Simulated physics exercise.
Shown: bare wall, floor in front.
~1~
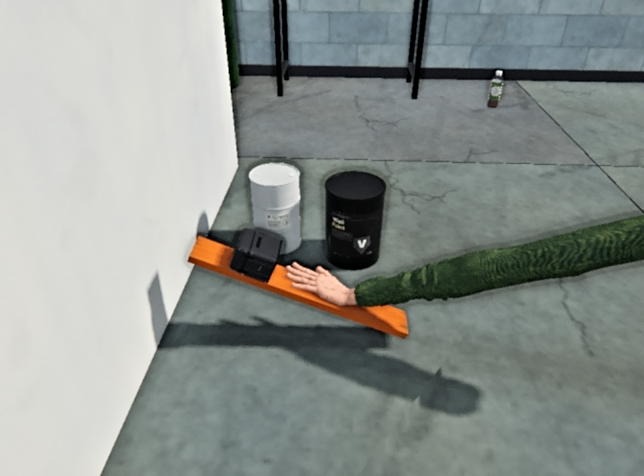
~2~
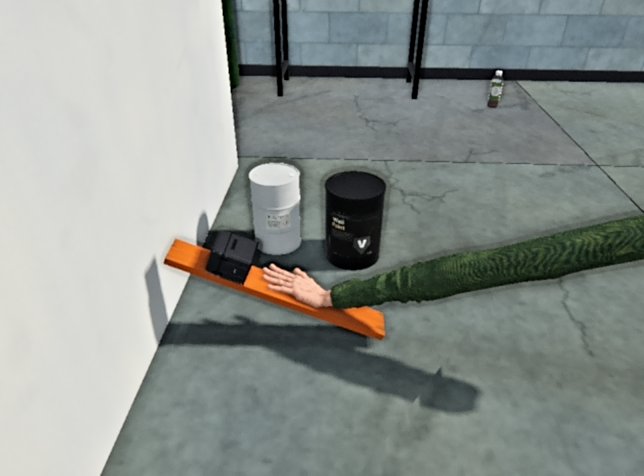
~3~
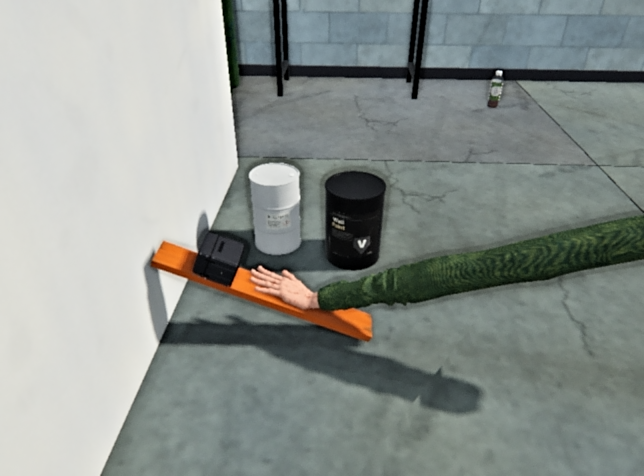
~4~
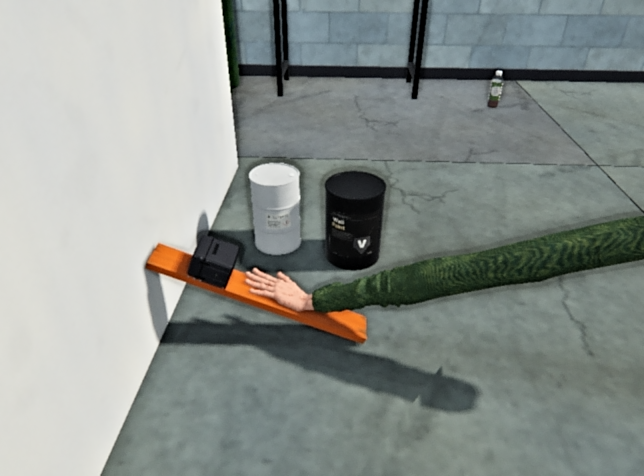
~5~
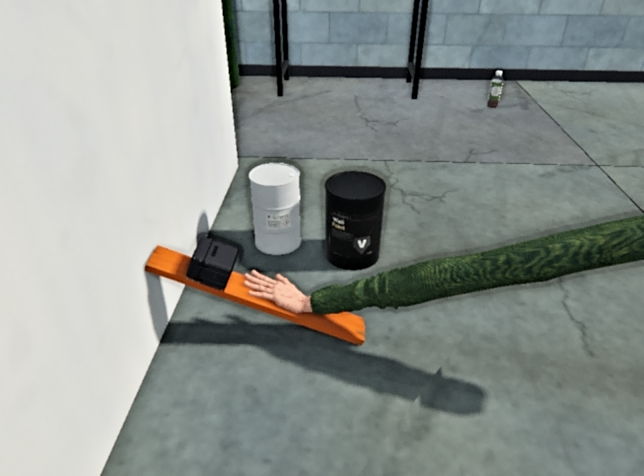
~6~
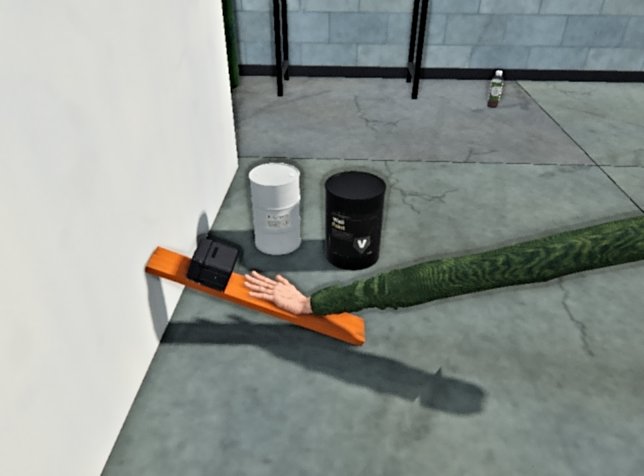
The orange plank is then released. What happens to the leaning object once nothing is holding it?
The leaning object comes down.
Then, 0.30 s after the last picture, orange plank 17° lower than it was left near (270, 320).
Then, 0.40 s after the last picture, orange plank 22° lower than it was left near (272, 320).
Then, 0.60 s after the last picture, orange plank 23° lower than it was left near (272, 330).
Then, 2.20 s after the last picture, orange plank resting near (270, 330).
At rest, moved from the start, orange plank; the other 2 in place. Seen from the same camera at the end, orange plank near (272, 329). The plank slips out.
